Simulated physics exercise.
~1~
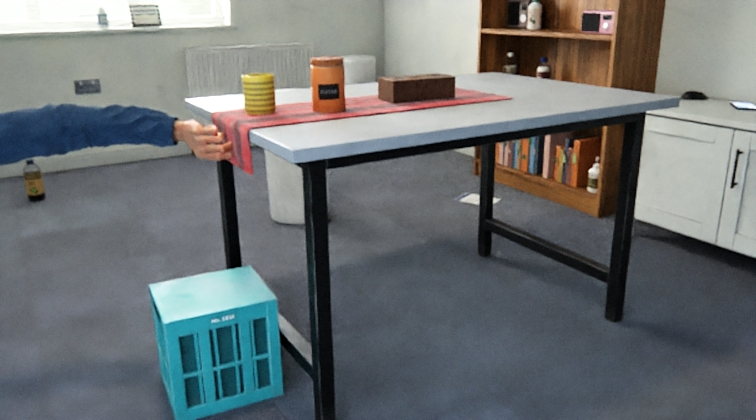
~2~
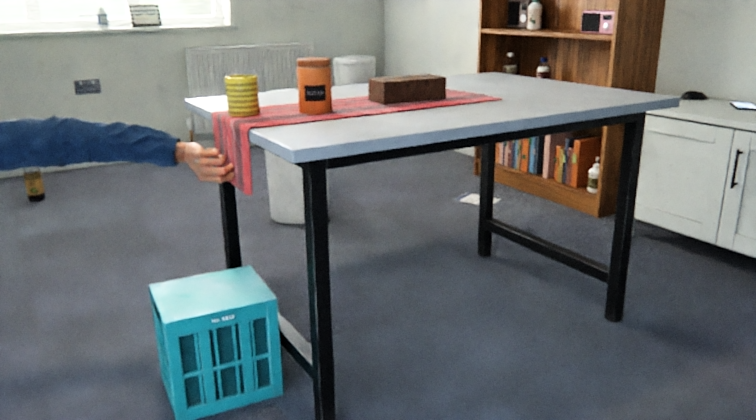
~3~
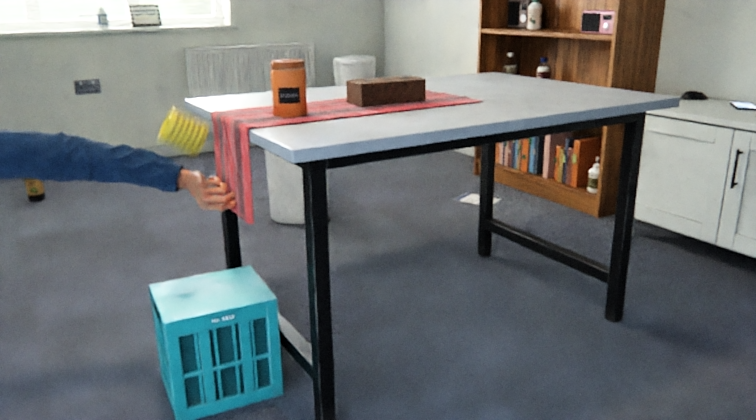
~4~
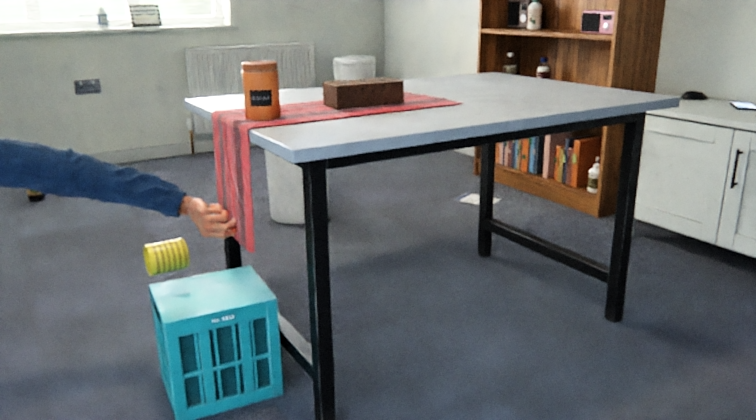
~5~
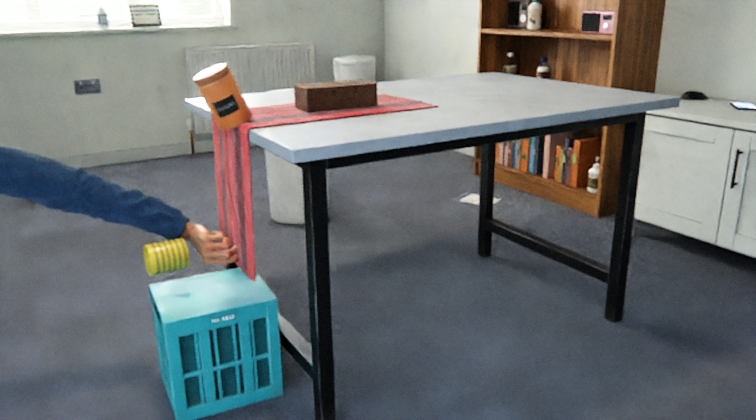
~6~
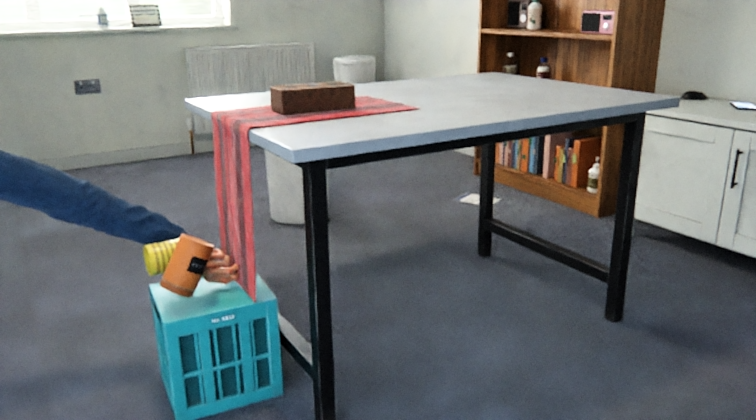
A hand in a blue sleeve slowly draws down the hanging end of a red tea towel, which lies across a grey table with a yellow mug, an orange jar and a brown brick on it. The towel slides left, carrying all three along. The mug reaches the edge first, tips over and drops onto its side by the turquoise crate below. The hem keeps sinking while the jar rides to the edge, leans out and falls too. At the end the jar lies tipped over beside the mug, the hem is down at the crate, and the brick remains on the table.
